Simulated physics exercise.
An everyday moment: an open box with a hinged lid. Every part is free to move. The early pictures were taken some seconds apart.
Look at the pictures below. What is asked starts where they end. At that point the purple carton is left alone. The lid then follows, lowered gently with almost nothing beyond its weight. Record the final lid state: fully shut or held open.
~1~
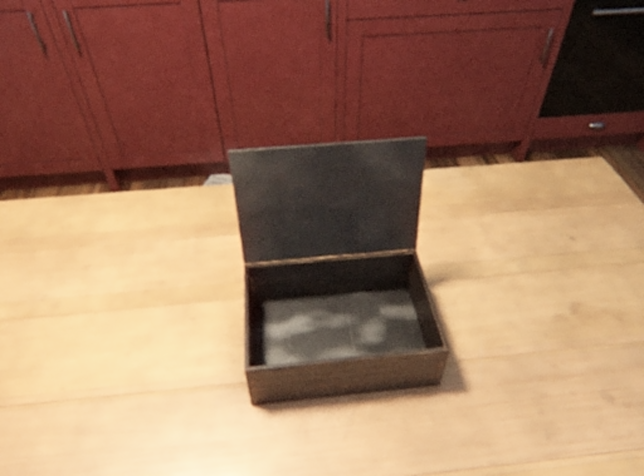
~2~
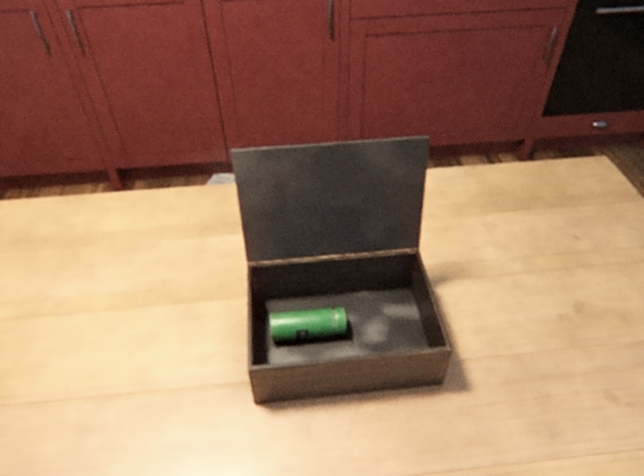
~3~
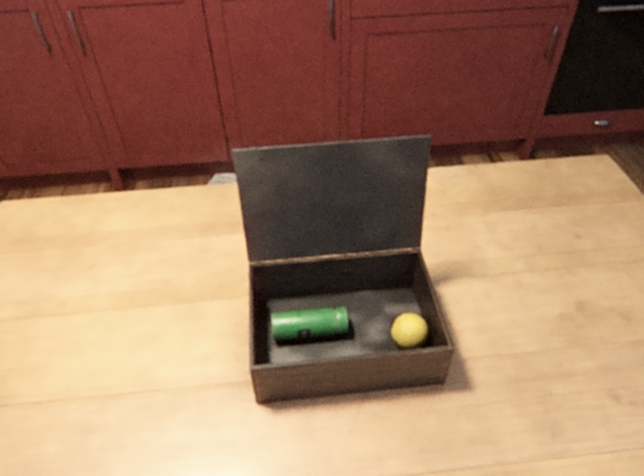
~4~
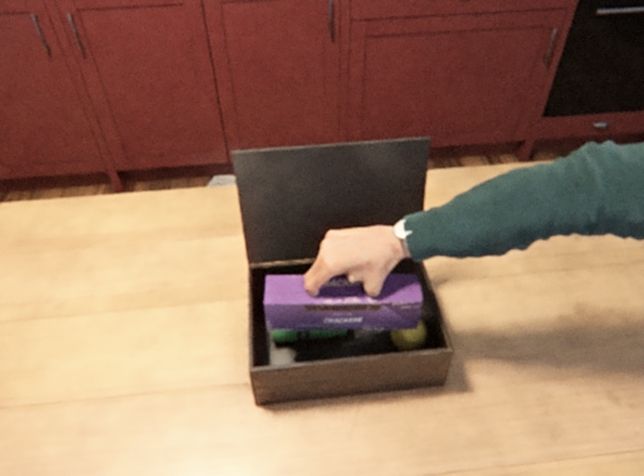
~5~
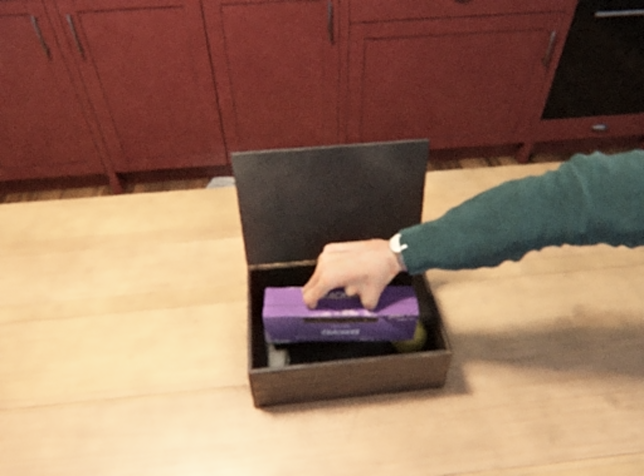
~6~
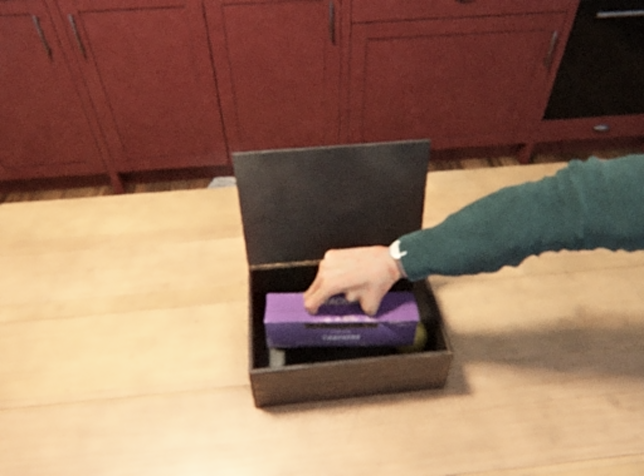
Final lid state: Fully shut.
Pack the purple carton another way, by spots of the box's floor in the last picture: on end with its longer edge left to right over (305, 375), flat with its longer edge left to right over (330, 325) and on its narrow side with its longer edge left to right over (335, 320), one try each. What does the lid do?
At first it fails to shut, the second time it manages to shut, and the third time it manages to shut.
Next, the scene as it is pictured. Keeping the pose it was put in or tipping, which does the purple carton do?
The purple carton ends up leaning.
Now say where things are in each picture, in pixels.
In the first frame, the last thing is not in view yet.
In the second frame, the last thing is not in view yet.
In the third frame, the last thing is not in view yet; yellow lemon (410, 332).
The fourth frame shows coming down; purple carton (342, 302).
The fifth frame shows coming down; purple carton (340, 314).
The sixth frame shows put in, still held; purple carton (341, 320).
Then, 0.40 s after the last picture, purple carton on its side near (340, 356); yellow lemon rolled about its own width; green shaker rolled a little.
Then, 1.20 s after the last picture, lid starting down; purple carton on its side near (340, 356); yellow lemon rolled about its own width; green shaker rolled about its own width.
Then, 1.70 s after the last picture, lid 46° above the rim; purple carton on its side near (340, 356); yellow lemon rolled about its own width; green shaker rolled about its own width.
Then, 1.90 s after the last picture, lid 18° above the rim; purple carton on its side near (340, 356); yellow lemon rolled about its own width; green shaker rolled about its own width.
At rest, lid shut; tipped over in the box, purple carton; moved from the start, yellow lemon and green shaker. Seen from the same camera at the end, purple carton near (340, 356).
